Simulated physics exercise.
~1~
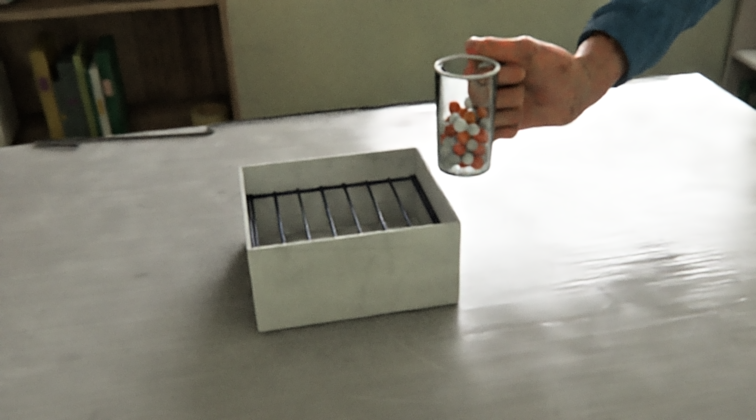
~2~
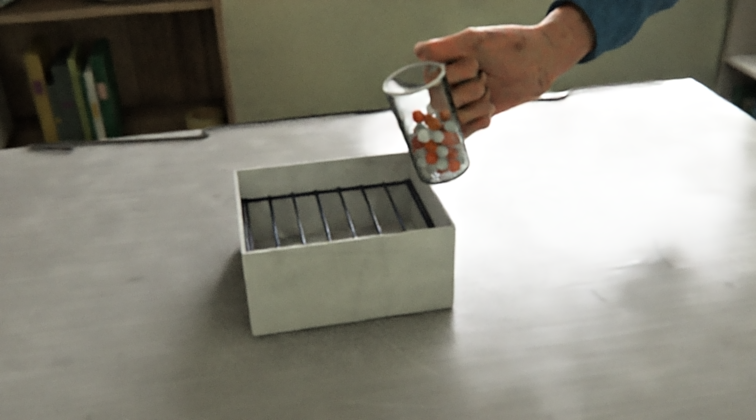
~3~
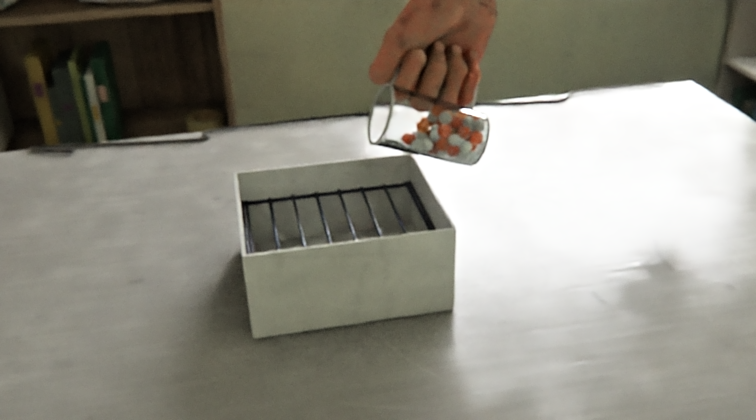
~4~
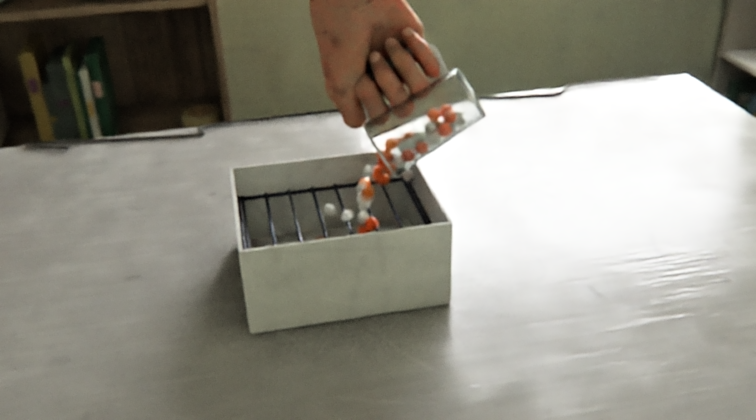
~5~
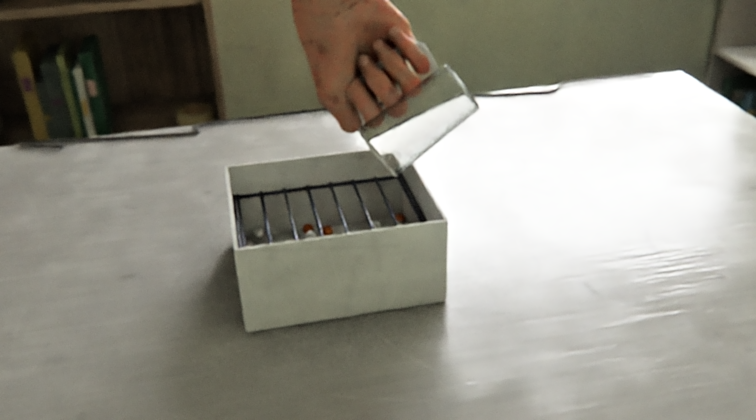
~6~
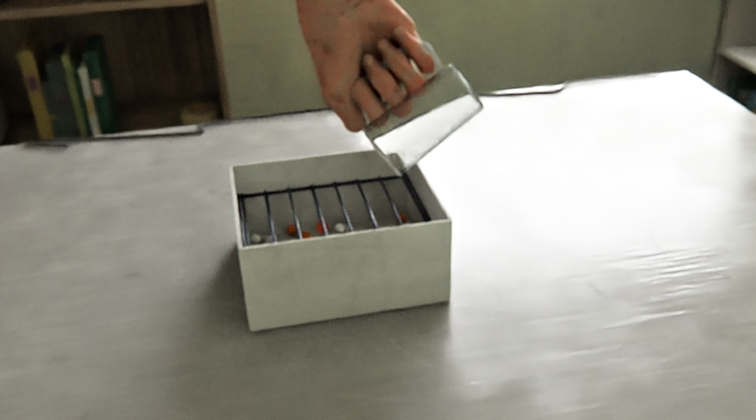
On a gray table, a hand tips orange and white pieces through a box's rack.
